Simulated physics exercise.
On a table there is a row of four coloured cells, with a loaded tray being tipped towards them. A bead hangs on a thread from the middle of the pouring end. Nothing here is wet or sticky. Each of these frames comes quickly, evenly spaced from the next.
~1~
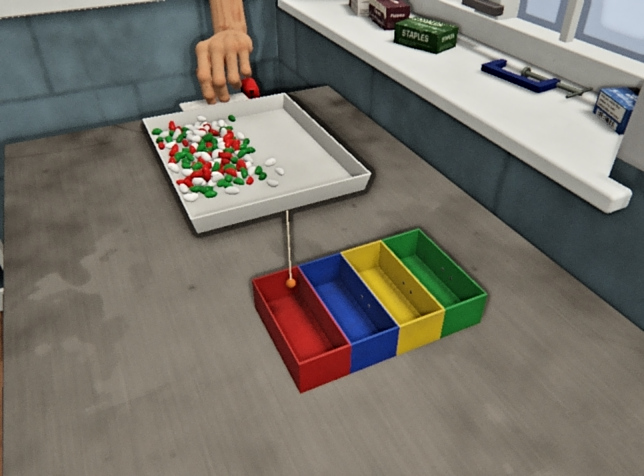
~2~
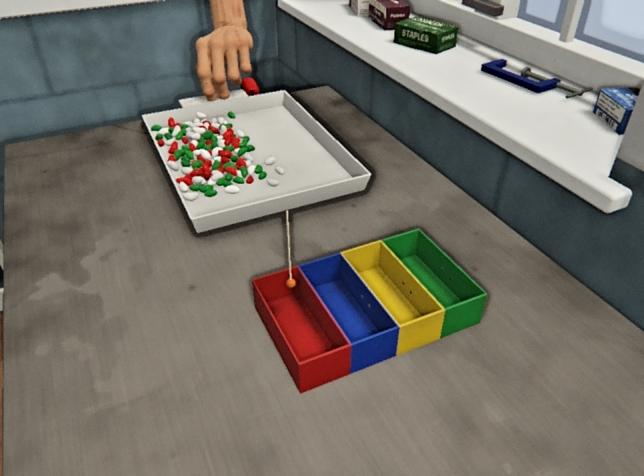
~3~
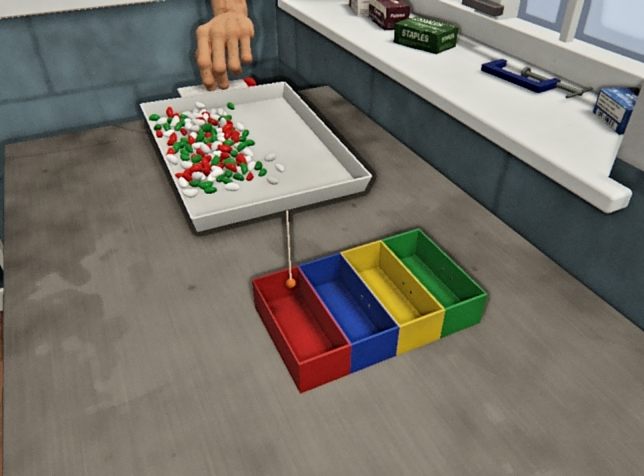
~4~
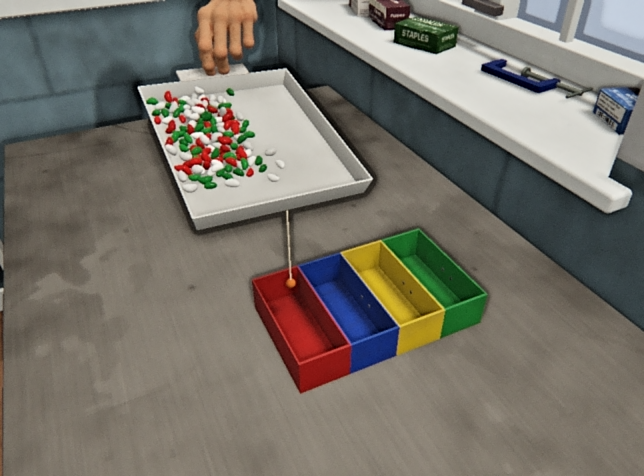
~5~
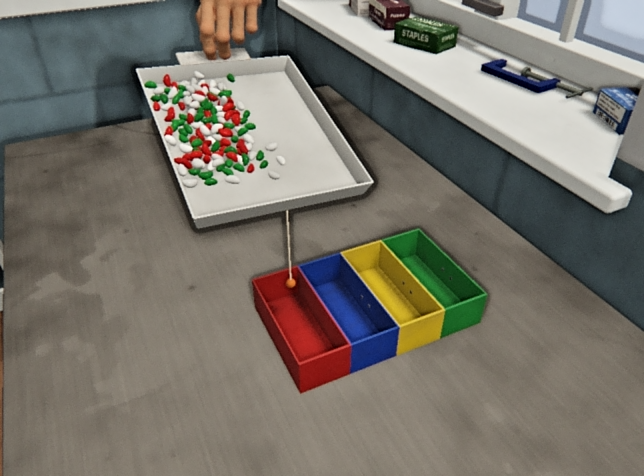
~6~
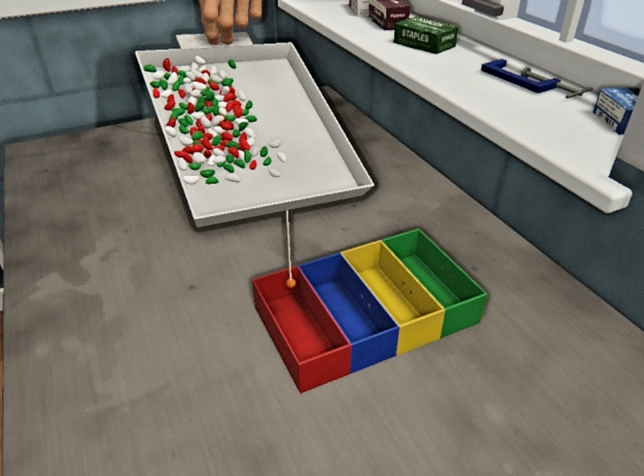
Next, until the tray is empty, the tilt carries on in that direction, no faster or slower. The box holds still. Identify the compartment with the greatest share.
Greatest share: Blue.
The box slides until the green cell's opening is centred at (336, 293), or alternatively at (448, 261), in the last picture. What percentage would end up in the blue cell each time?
0 %, then 50 %.
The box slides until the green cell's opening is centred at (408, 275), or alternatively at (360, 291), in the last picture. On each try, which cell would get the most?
First place: The cell in yellow; second place: Green.
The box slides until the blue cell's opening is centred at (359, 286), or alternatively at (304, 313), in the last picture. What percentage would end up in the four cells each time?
About 80 % and 100 %.
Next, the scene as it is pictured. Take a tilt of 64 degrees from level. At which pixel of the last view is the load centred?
Roughly at (294, 187).
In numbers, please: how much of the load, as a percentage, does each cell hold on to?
So the red cell ends up with 30 % of the load, the blue cell with 40 %, the yellow cell with 20 %, and the green cell with 0 %.
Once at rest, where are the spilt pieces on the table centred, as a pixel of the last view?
Middle in the last view: Roughly (283, 410).
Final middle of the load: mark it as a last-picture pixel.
Close to (351, 336).
Soon after the last picture, tray tipped steeply; nearly all on the tray; a stray few falling or outside the box.
A little later, tray tipped past a quarter turn; about a third on the tray; about a quarter in the blue cell; about a quarter in the yellow cell; a small part in the red cell; a small part falling or outside the box.
Later still, tray tipped past a quarter turn; about a third in the blue cell; about a quarter in the red cell; about a quarter in the yellow cell; a small part falling or outside the box.
At rest, tray tipped past a quarter turn; about a third in the blue cell; about a quarter in the red cell; about a quarter in the yellow cell; none in the green cell; a small part outside the box.
